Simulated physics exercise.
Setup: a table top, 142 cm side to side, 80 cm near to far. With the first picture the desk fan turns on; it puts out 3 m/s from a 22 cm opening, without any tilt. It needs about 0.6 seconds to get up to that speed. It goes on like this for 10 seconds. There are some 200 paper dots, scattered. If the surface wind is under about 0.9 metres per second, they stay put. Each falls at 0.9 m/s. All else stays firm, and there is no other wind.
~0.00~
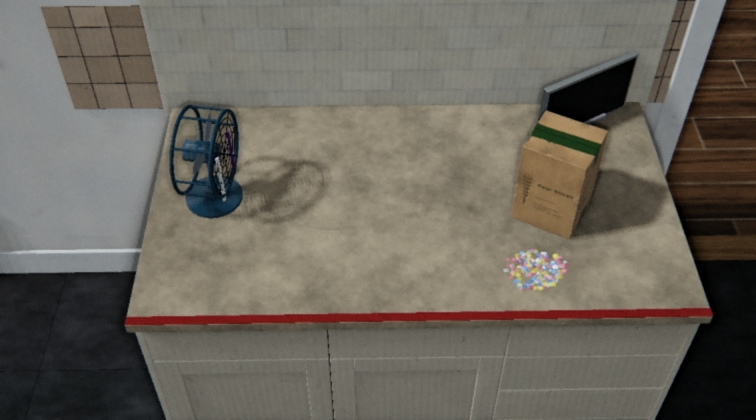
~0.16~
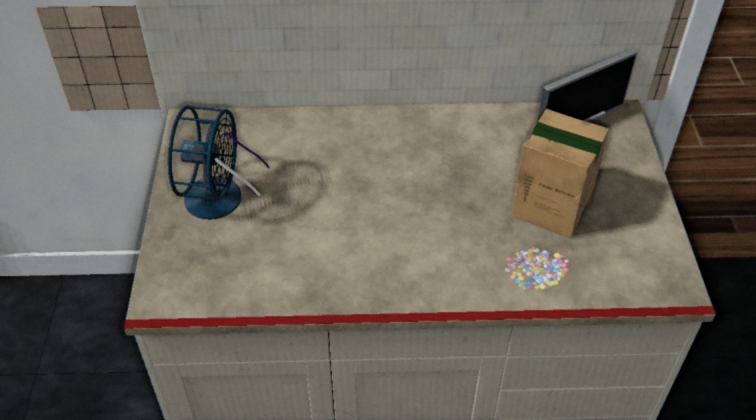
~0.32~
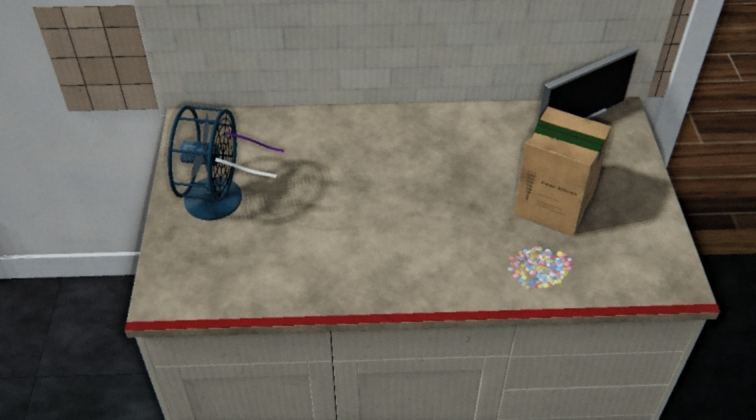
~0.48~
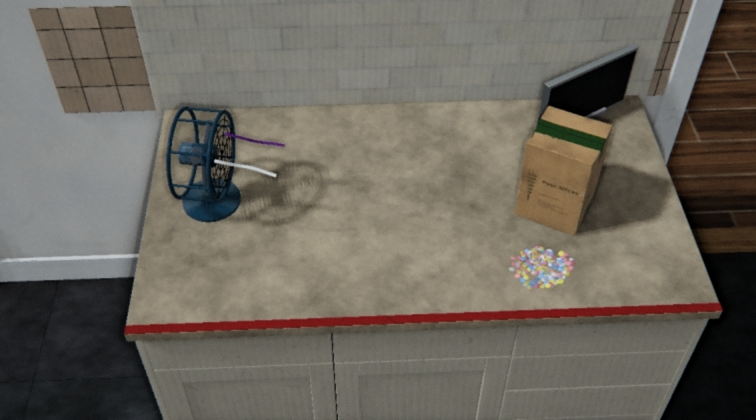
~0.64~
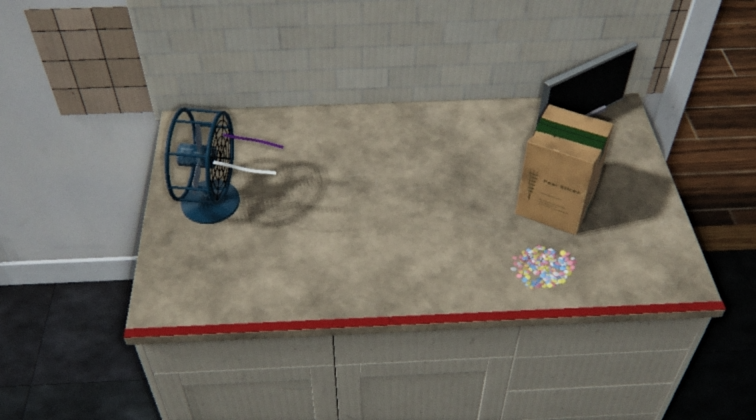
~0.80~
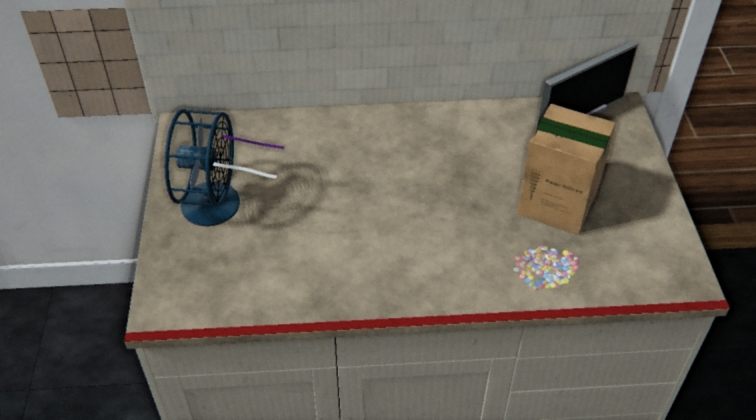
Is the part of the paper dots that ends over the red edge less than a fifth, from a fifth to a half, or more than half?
Final share: Upwards of half.
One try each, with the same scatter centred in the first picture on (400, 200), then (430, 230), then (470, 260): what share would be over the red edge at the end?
First try 10 %, second 90 %, third 100 %.
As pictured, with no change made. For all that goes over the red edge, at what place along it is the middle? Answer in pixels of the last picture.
The halfway point of the crossings is around (616, 315) in the last picture.
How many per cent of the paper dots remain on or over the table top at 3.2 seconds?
About 0 per cent remain.
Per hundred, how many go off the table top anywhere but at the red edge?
That works out to near 5 per cent.
After 2.0 s, 94 % are over the red edge; 100 % have settled or left.
After 3.2 s, 94 % are over the red edge; 100 % have settled or left.
After 5.5 s, 94 % are over the red edge; 100 % have settled or left.
After 10.0 s, at the end, 94 % are over the red edge.
